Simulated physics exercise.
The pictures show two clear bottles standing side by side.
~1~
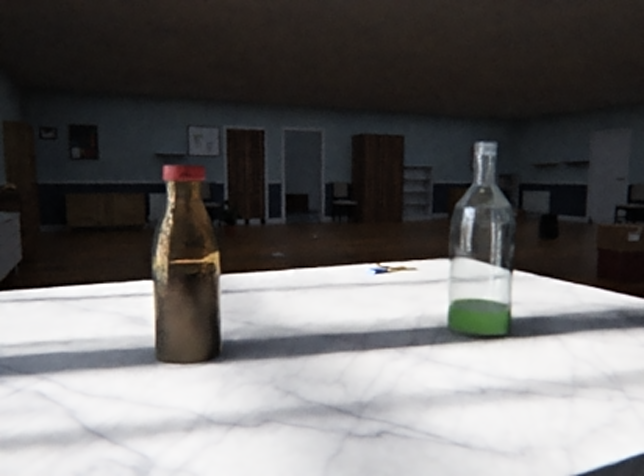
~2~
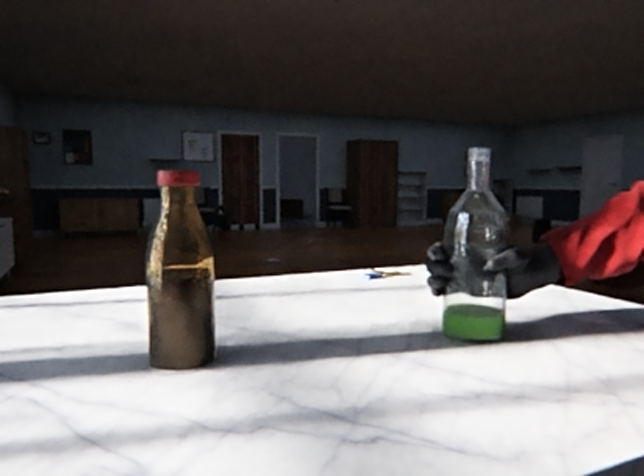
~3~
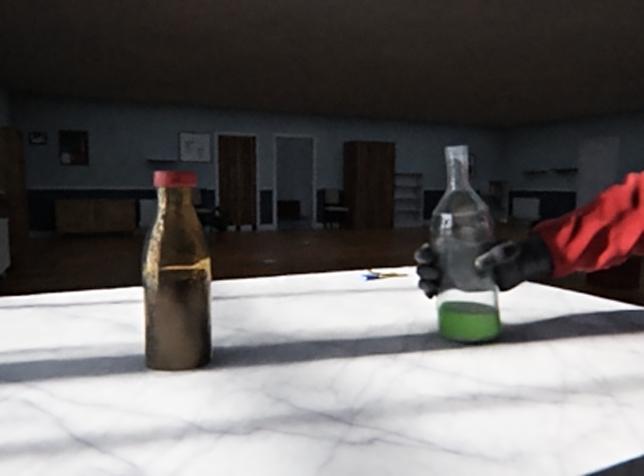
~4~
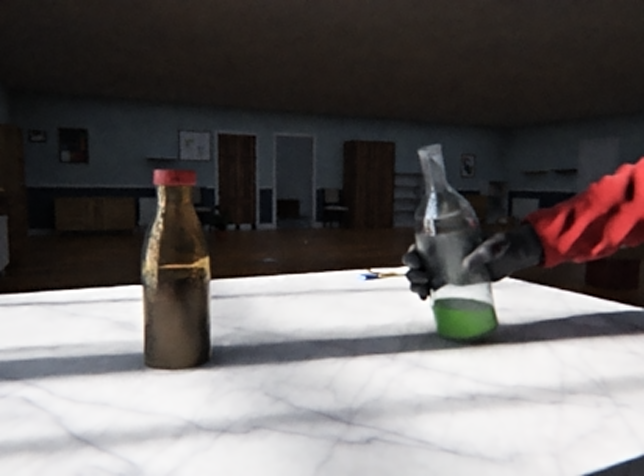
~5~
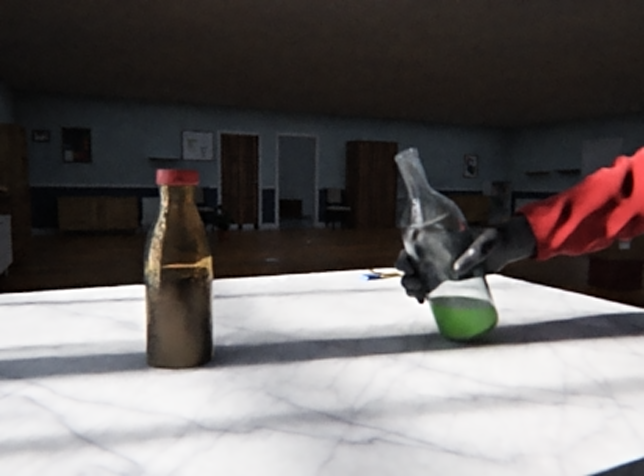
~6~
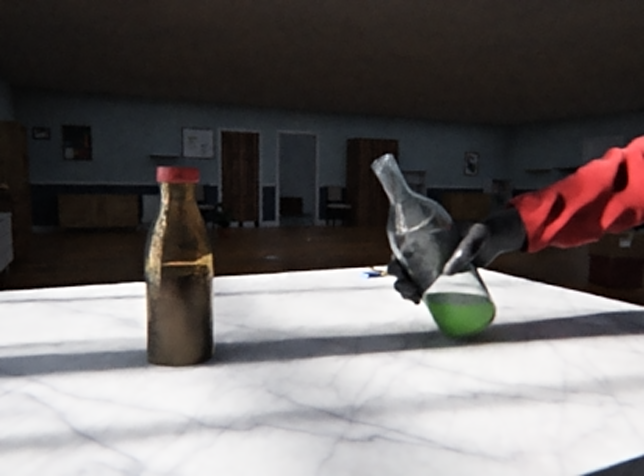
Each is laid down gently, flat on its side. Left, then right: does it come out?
The left one holds it all and the right one holds it all.
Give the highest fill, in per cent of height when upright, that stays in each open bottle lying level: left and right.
About 16 and 24 per cent.
A moment on, the right bottle is nearly down; right bottle, all still inside.
Further on, the right bottle lies flat; right bottle, all still inside.
When it is over, both lie flat; right bottle, all still inside; left bottle, all still inside.
